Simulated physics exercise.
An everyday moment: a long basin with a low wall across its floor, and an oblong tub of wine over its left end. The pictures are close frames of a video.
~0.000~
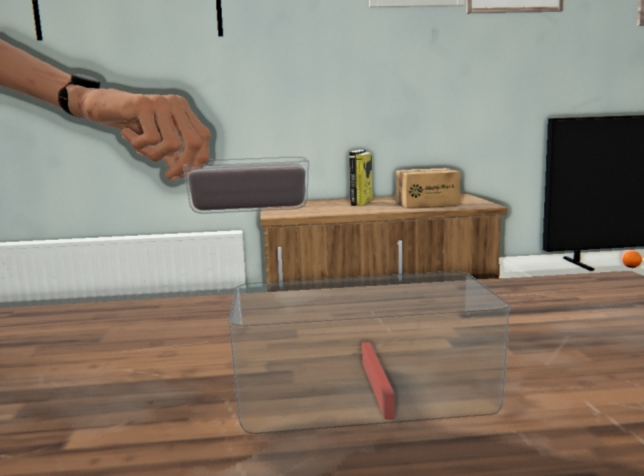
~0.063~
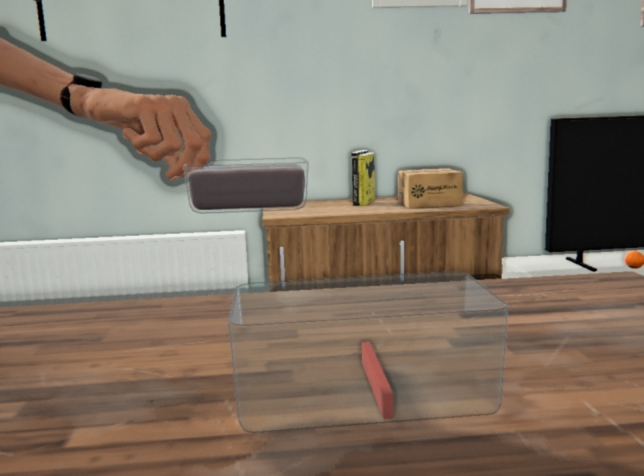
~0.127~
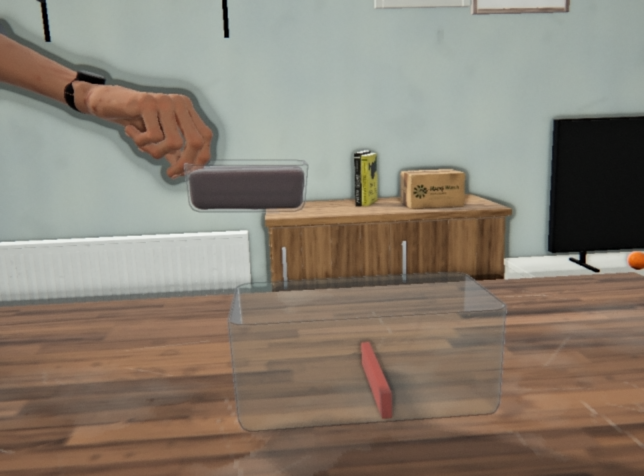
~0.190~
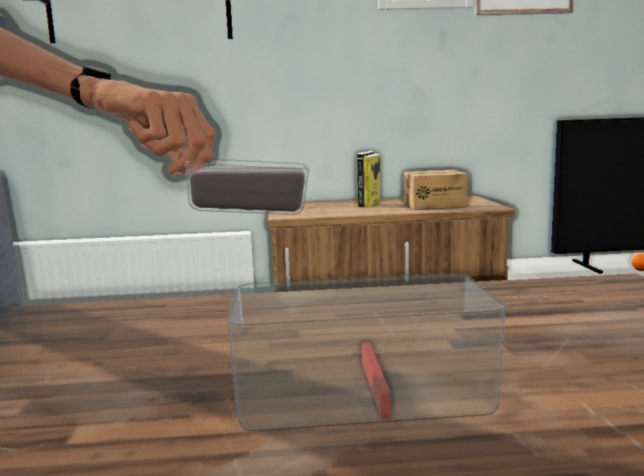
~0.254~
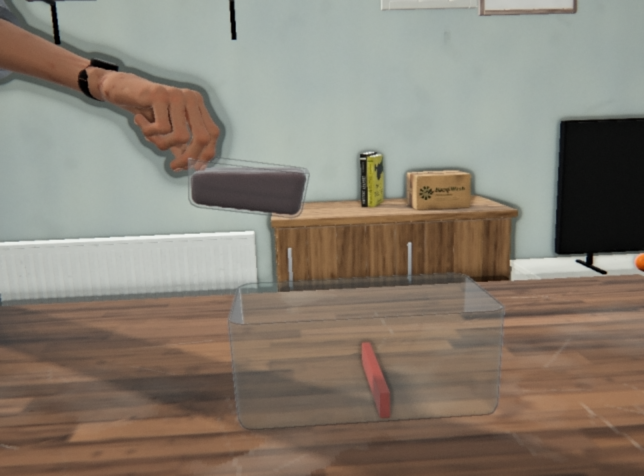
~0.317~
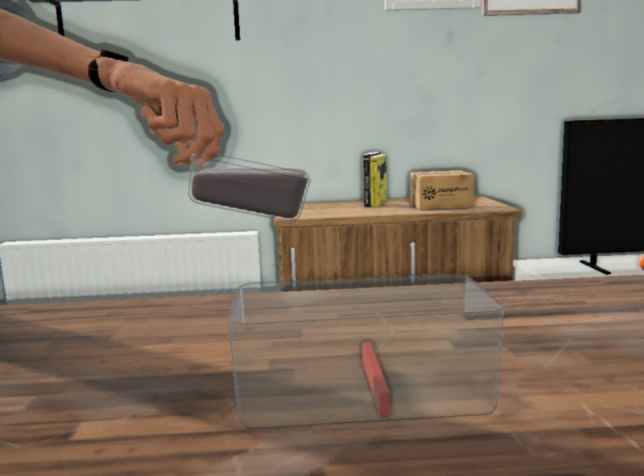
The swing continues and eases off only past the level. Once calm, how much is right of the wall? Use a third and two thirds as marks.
The share right of the wall is between a third and two thirds.
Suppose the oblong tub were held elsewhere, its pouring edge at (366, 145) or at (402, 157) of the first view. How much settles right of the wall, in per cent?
The first gives 80 %, the second 80 %.
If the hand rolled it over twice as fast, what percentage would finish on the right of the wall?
About 30 per cent.
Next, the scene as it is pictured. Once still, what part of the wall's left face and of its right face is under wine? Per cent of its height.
Left: 30 %. Right: 40 %.
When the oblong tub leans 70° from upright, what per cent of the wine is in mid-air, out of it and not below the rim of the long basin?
Near 35 %.
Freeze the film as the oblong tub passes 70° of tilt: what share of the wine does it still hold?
Close to 20 per cent.
A moment on, the oblong tub is tipped part way and 20 per cent is still to pour, 18 is left of the wall and 28 right of it.
Next, the oblong tub is tipped right over and 2 per cent is still to pour, 45 is left of the wall and 50 right of it.
Then the oblong tub is tipped right over and 0 per cent is still to pour, 49 is left of the wall and 50 right of it.
Later the oblong tub is tipped right over and 0 per cent is still to pour, 49 is left of the wall and 50 right of it.
In the end 49 per cent lies left of the wall, 50 right of it and 0 outside.
